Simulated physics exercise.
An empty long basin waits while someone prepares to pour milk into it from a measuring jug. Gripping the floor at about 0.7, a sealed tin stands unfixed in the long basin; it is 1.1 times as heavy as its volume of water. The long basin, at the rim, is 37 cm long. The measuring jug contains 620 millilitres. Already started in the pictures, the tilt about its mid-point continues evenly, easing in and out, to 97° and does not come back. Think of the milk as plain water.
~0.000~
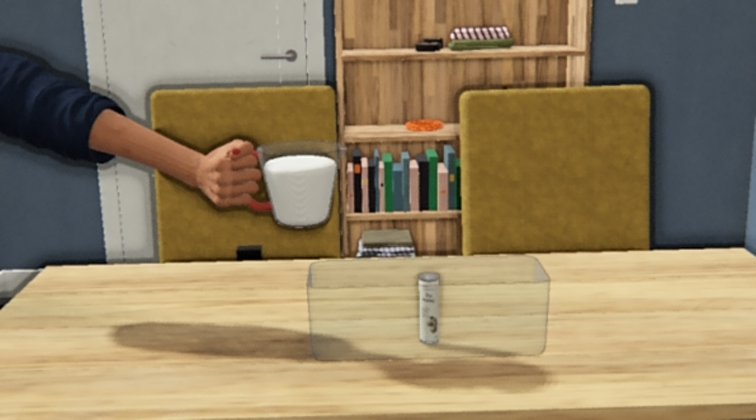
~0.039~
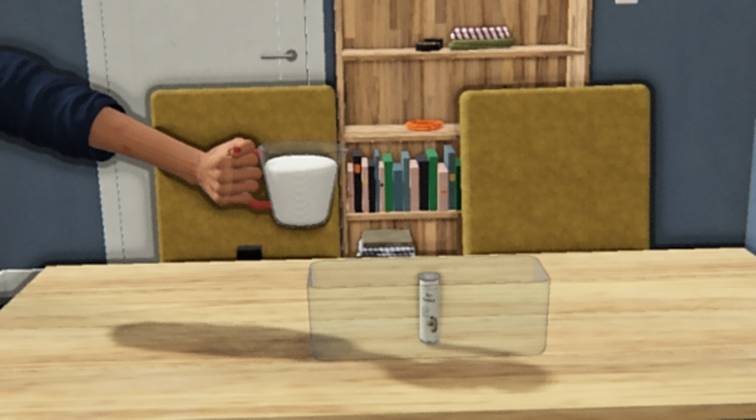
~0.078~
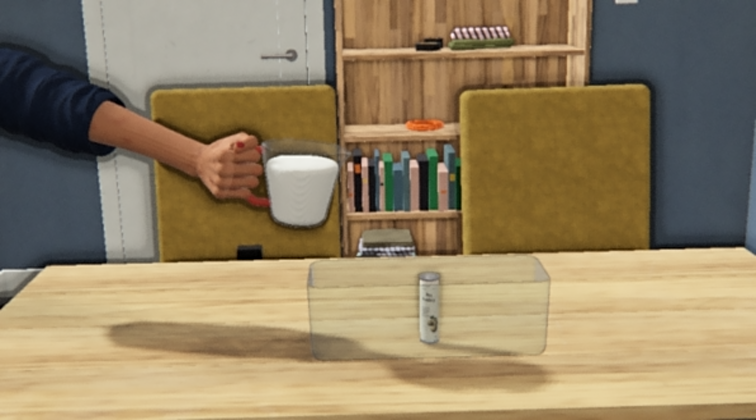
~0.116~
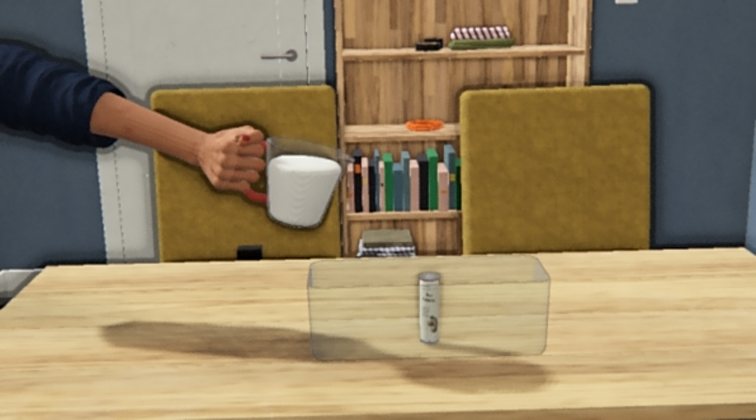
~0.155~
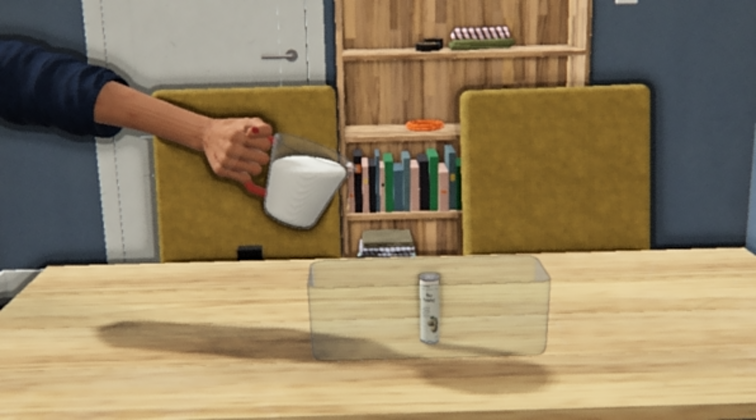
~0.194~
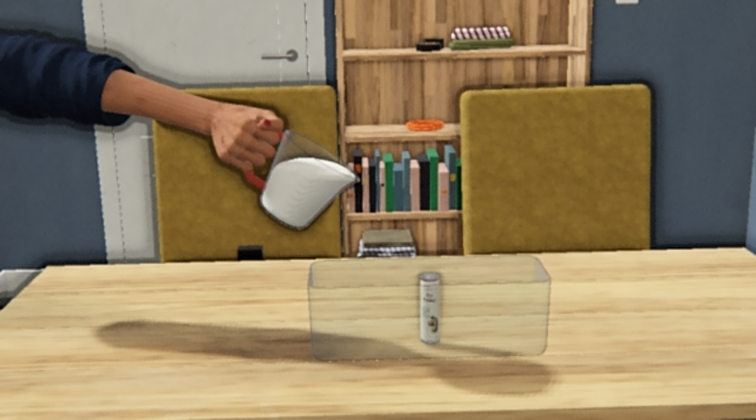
A hand held a clear jug of white liquid by its red handle above a wooden table, then steadily tilted it to the right near a long see-through basin with a small can showing.
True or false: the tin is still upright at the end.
True.
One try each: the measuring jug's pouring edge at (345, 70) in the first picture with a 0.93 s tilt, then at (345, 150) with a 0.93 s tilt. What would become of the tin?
Trial 1 - tin tips; trial 2 - tin stays standing.
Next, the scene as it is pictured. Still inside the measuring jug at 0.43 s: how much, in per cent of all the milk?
Some 46 % of it is still there.
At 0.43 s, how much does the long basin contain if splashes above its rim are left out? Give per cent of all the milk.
The basin holds roughly 18 in a hundred parts at that moment.
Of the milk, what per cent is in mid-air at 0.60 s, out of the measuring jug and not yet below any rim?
Airborne fraction: Approx. 16 %.
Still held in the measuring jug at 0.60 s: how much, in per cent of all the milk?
Around 12 in a hundred.
After 0.43 s the tilt is 94° and 47 per cent is still to pour; the tin stands where it began.
After 0.60 s the tilt is 97° and 11 per cent is still to pour; the tin stands where it began.
After 0.78 s the tilt is 97° and 1 per cent is still to pour; the tin stands where it began.
After 0.98 s the tilt is 97° and 0 per cent is still to pour; the tin stands where it began.
In the end the tin stands where it began.
